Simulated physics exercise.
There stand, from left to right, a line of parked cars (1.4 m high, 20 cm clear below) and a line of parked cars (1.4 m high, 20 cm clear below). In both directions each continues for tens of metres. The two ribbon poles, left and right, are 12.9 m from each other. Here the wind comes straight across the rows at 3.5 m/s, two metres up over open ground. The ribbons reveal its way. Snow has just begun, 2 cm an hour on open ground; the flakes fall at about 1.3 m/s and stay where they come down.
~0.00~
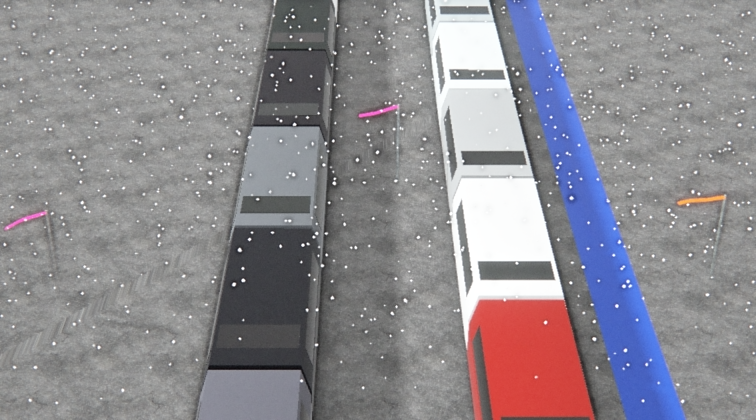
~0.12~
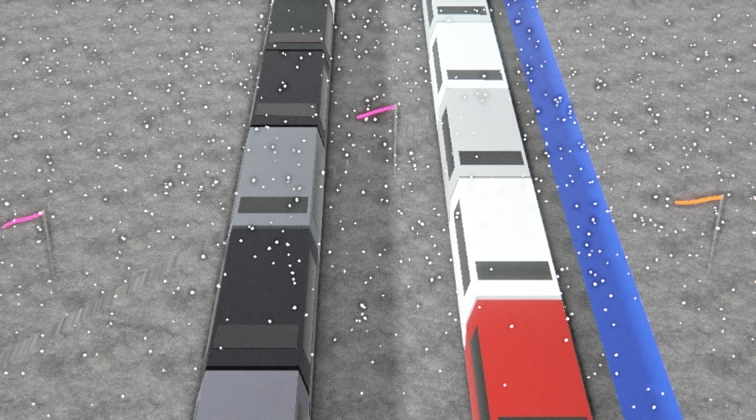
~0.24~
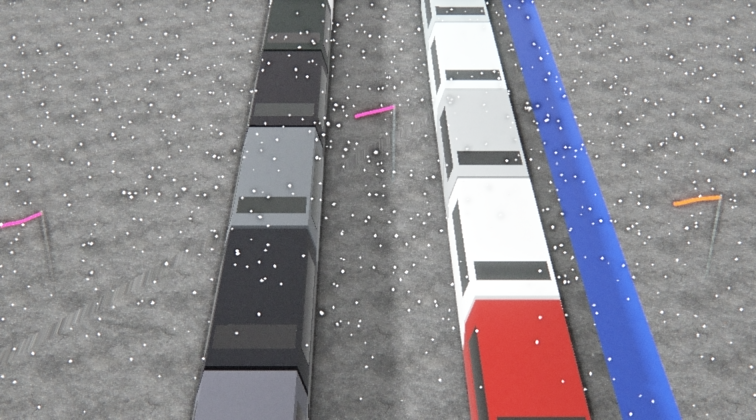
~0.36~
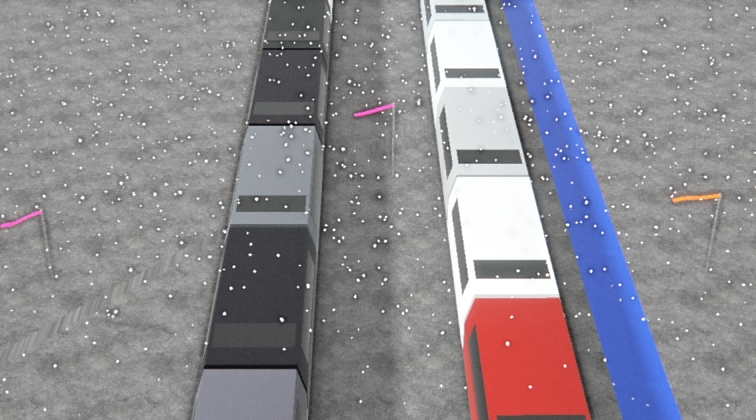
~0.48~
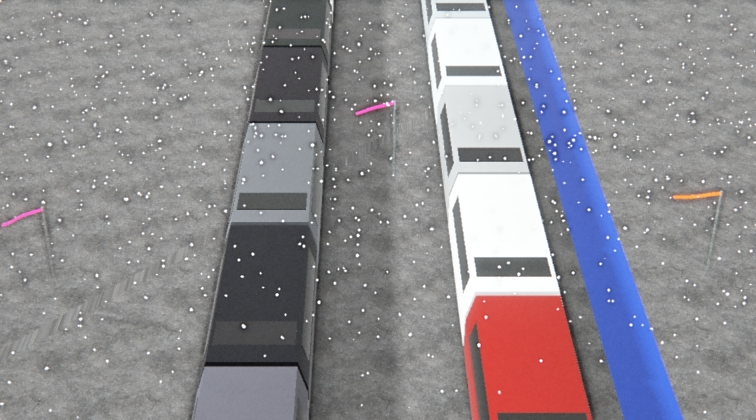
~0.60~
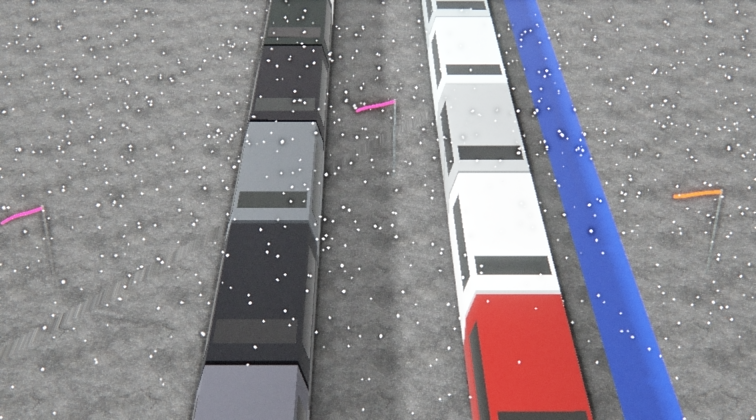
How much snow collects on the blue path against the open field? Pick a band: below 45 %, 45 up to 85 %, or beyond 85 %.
I would say above 85 %.
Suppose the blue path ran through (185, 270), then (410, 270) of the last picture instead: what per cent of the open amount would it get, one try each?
It would get around 90 percent the first time and around 80 percent the second.
10 minutes on, 3 mm on the blue path, 3 mm in the open.
30 minutes on, 10 mm on the blue path, 10 mm in the open.
60 minutes on, 19 mm on the blue path, 20 mm in the open, so the blue path has 96 % of the open amount; the left half of it has 99 %, the right half 93 %.
